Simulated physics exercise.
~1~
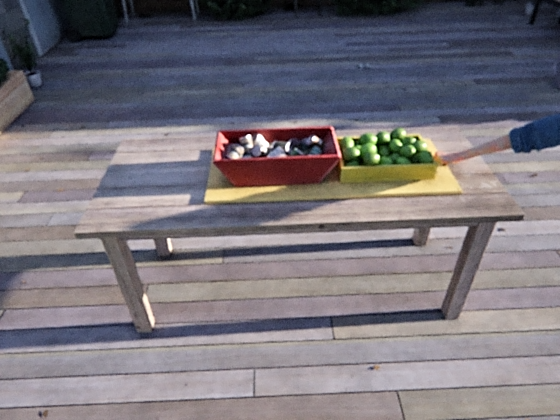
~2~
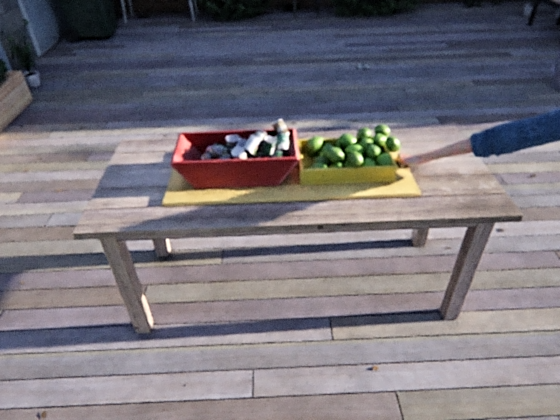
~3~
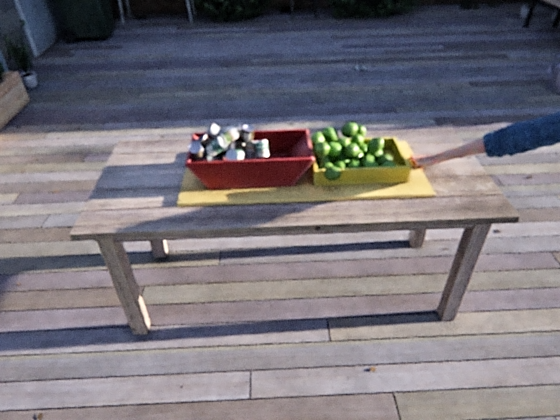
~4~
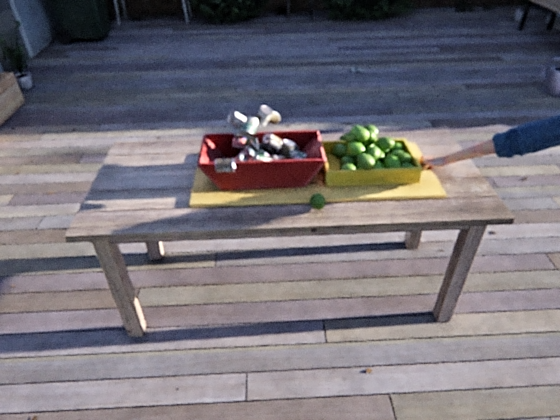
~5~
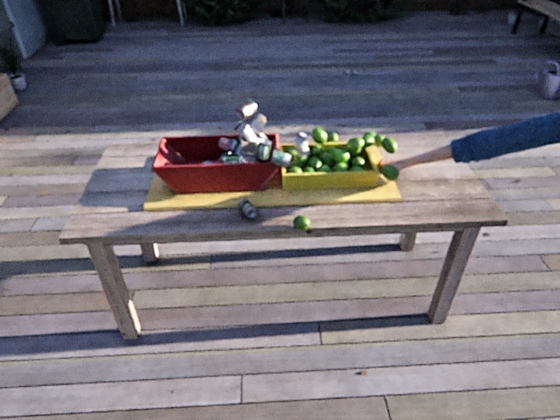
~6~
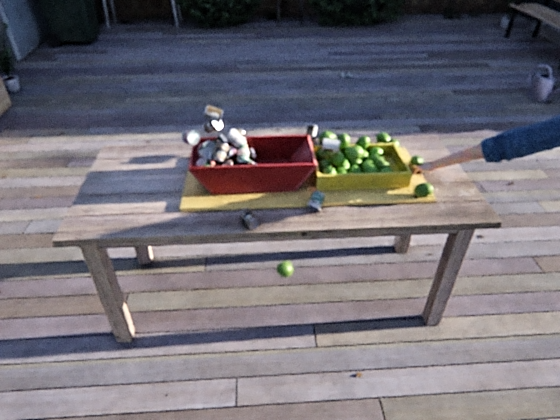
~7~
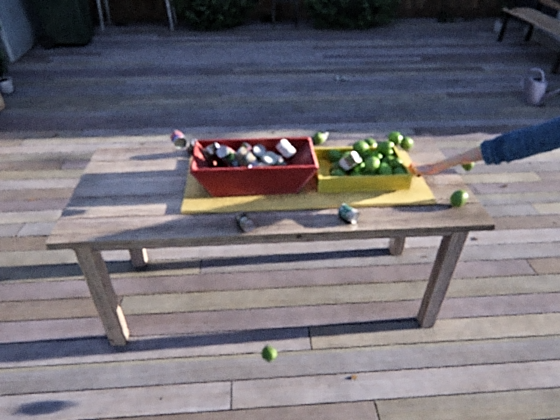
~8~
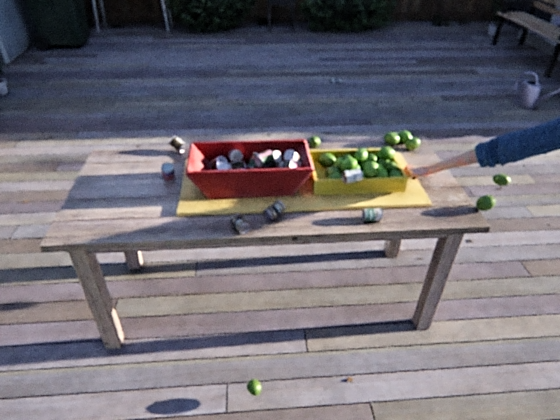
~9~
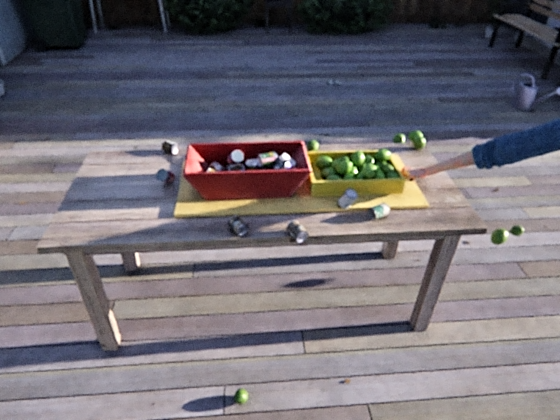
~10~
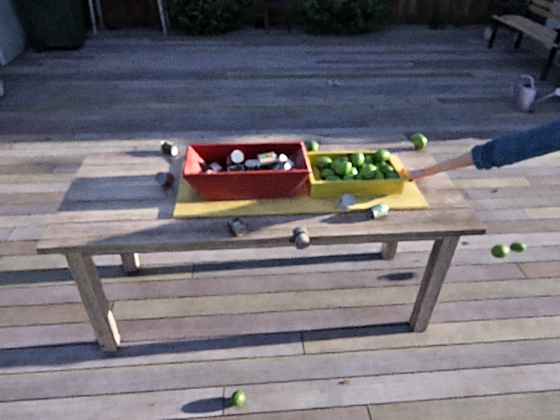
On a wooden table on a deck, a hand shook a board holding a red container of small tins and a yellow one of limes from side to side until some hopped out, leaving tins scattered on the tabletop and a few limes fallen off.
